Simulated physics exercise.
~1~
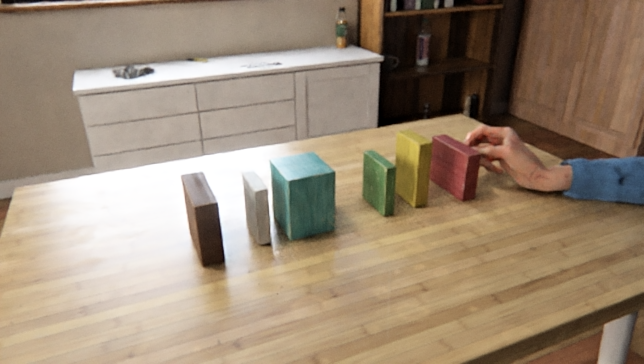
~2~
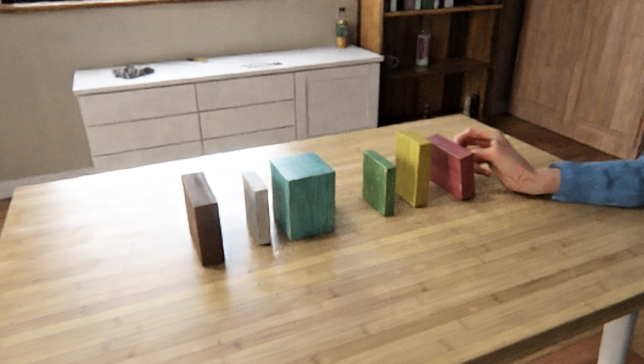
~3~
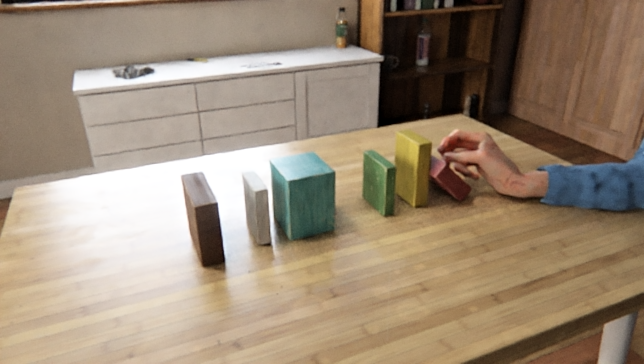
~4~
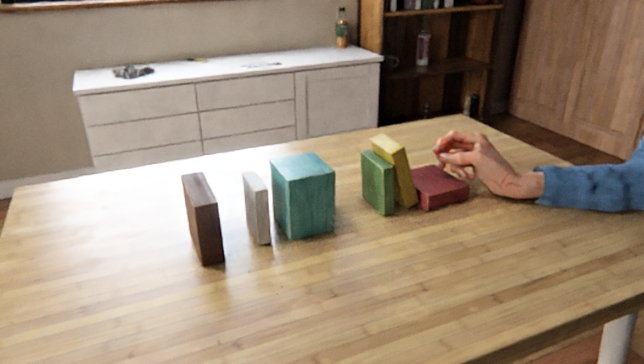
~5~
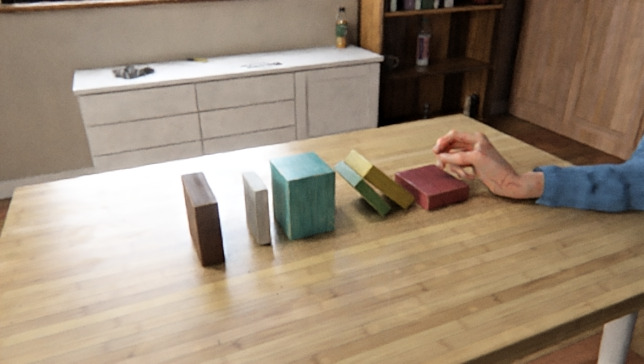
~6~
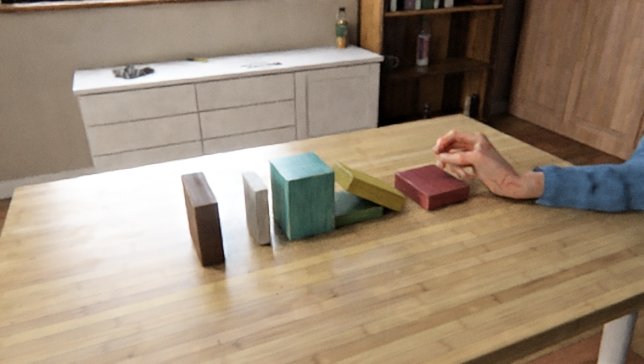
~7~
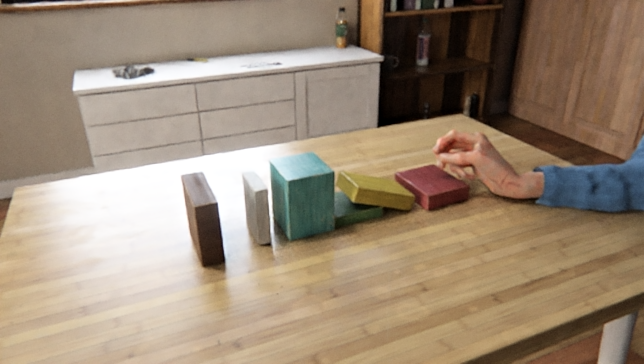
A hand tips the red block, toppling the yellow and green blocks, while three stay upright.
